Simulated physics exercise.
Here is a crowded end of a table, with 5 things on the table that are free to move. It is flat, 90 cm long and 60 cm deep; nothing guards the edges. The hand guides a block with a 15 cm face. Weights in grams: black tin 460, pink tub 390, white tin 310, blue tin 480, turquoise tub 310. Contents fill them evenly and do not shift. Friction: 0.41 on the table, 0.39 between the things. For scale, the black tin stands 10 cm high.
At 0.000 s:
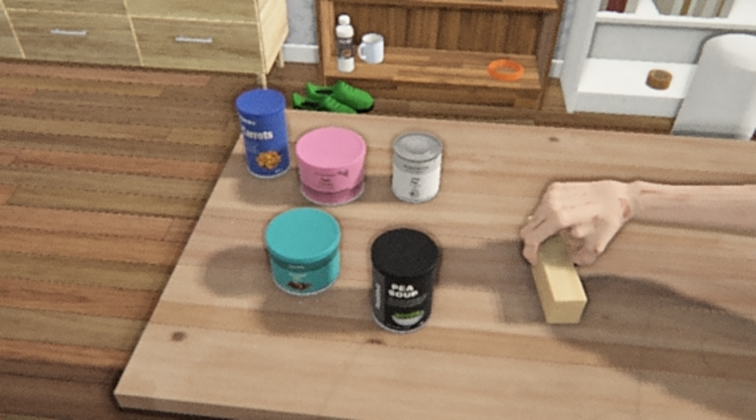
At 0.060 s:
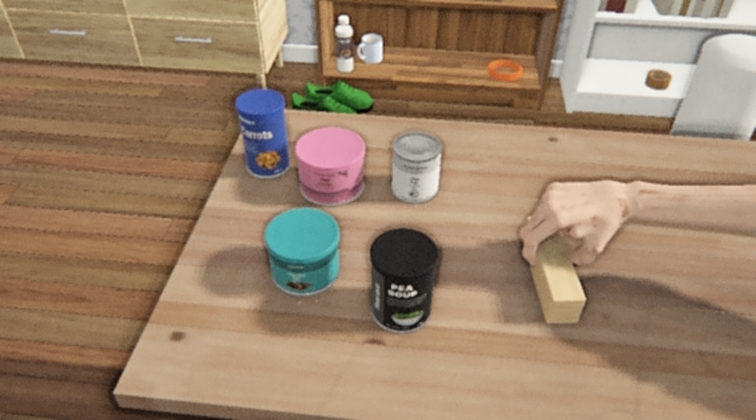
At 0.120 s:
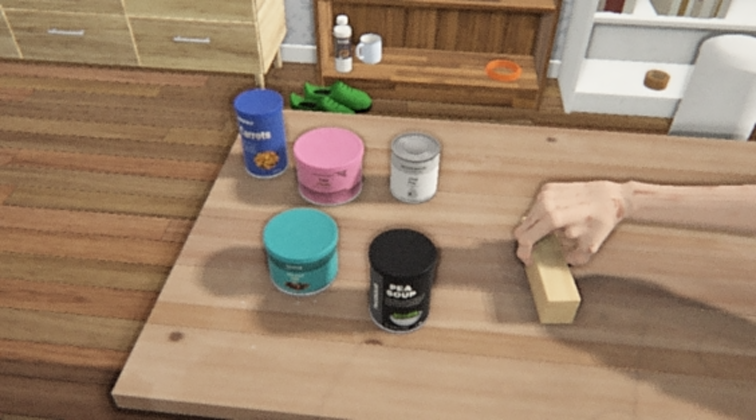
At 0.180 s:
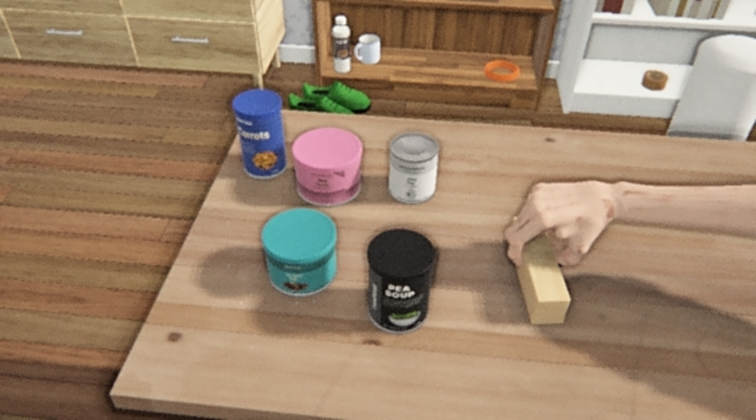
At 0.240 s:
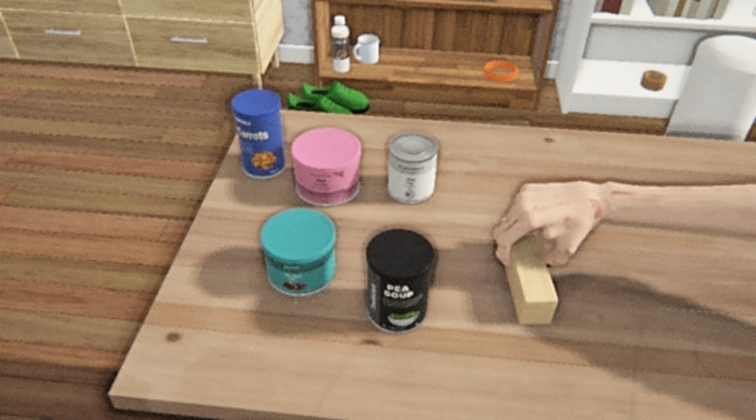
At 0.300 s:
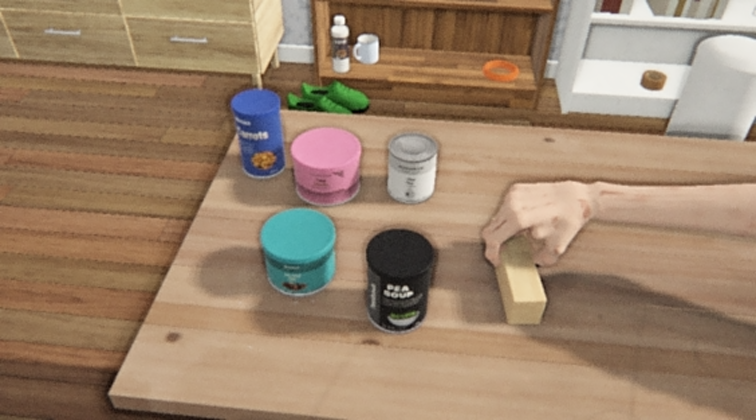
A hand sliding a pale wooden block slowly left across a table toward a black pea soup tin, other containers standing still.
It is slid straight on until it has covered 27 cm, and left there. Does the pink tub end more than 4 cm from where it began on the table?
The pink tub holds its spot.
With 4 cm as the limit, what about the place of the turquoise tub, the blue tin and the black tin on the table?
The turquoise tub holds its spot; the blue tin stays put; the black tin leaves its spot.
Around 0.80 s, block slid 16 cm; black tin shifted 2 cm.
Around 1.00 s, block slid 20 cm; black tin shifted 6 cm.
Around 1.20 s, block slid 25 cm; black tin shifted 11 cm.
Finally (1.7 s), not toppled but over 4 cm from the start, black tin; the other 4 still in place (within 4 cm). Final places as that camera would see them, pink tub near (327, 167).
